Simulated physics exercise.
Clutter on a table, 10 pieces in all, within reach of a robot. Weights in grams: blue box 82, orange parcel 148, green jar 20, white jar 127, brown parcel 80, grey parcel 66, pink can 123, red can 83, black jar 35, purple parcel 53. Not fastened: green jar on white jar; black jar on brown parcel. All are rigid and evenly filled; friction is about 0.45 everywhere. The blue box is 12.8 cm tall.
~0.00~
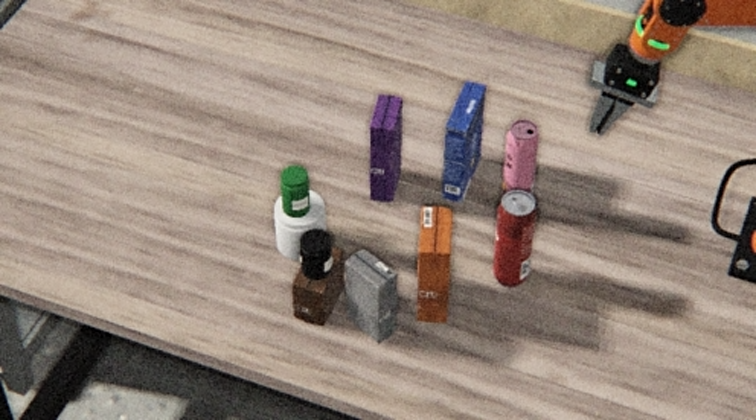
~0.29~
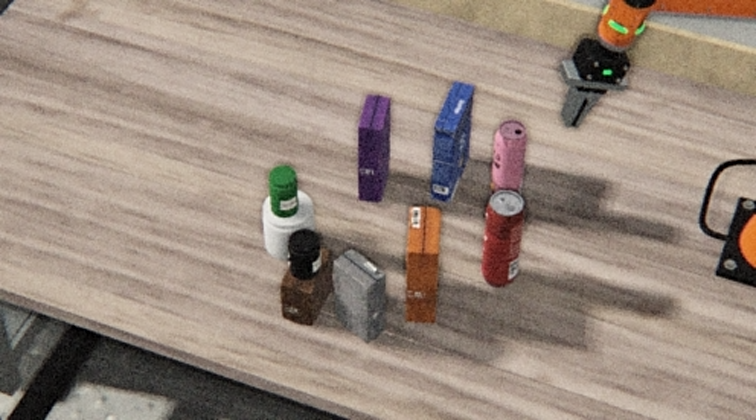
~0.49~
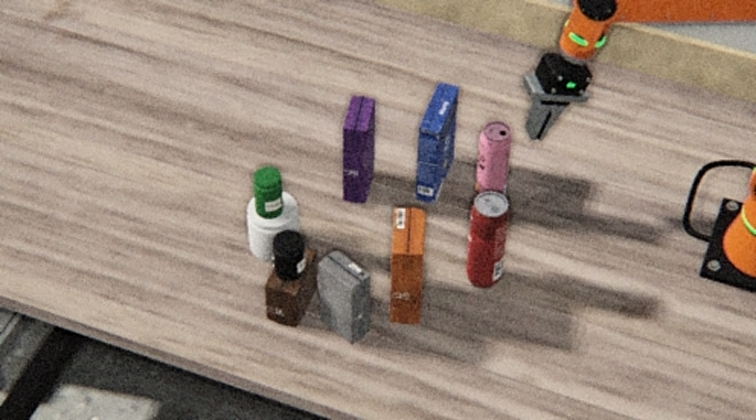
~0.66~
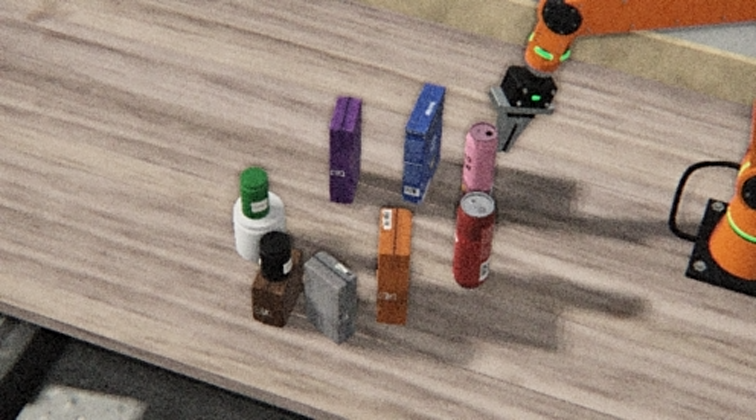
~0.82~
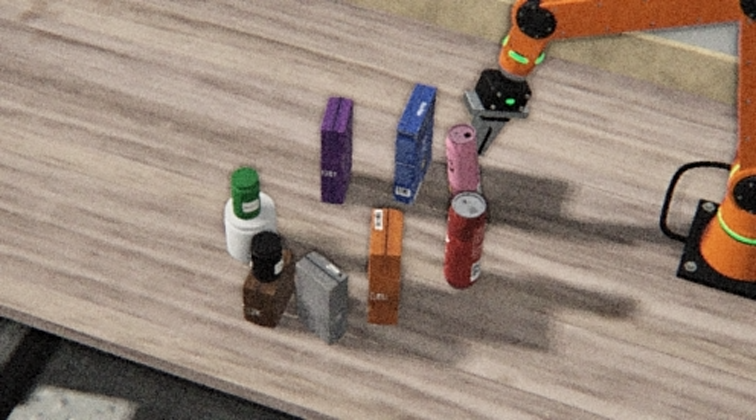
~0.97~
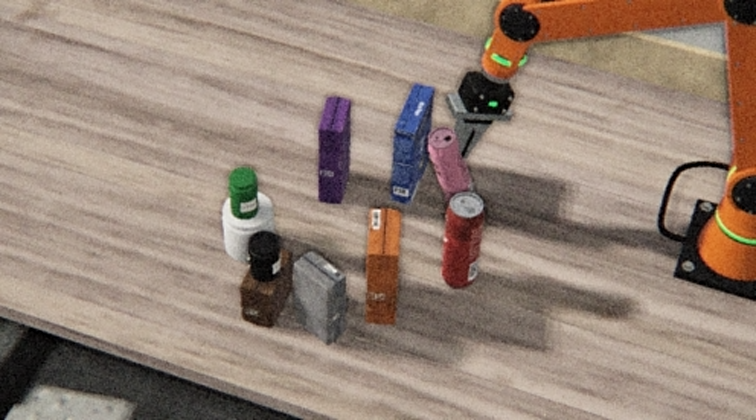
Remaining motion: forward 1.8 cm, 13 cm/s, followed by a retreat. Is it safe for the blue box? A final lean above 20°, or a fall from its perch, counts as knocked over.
The blue box is standing at the end.
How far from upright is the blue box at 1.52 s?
About 0°.
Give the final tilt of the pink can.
About 90°.
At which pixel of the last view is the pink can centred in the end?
Near (404, 236).
By 1.22 s, tilt pink can 57°.
By 1.52 s, tilt pink can 90°.
By 1.97 s, tilt pink can 90°.
In the end pink can is over (lying or leaning past 20°); 9 still stand.
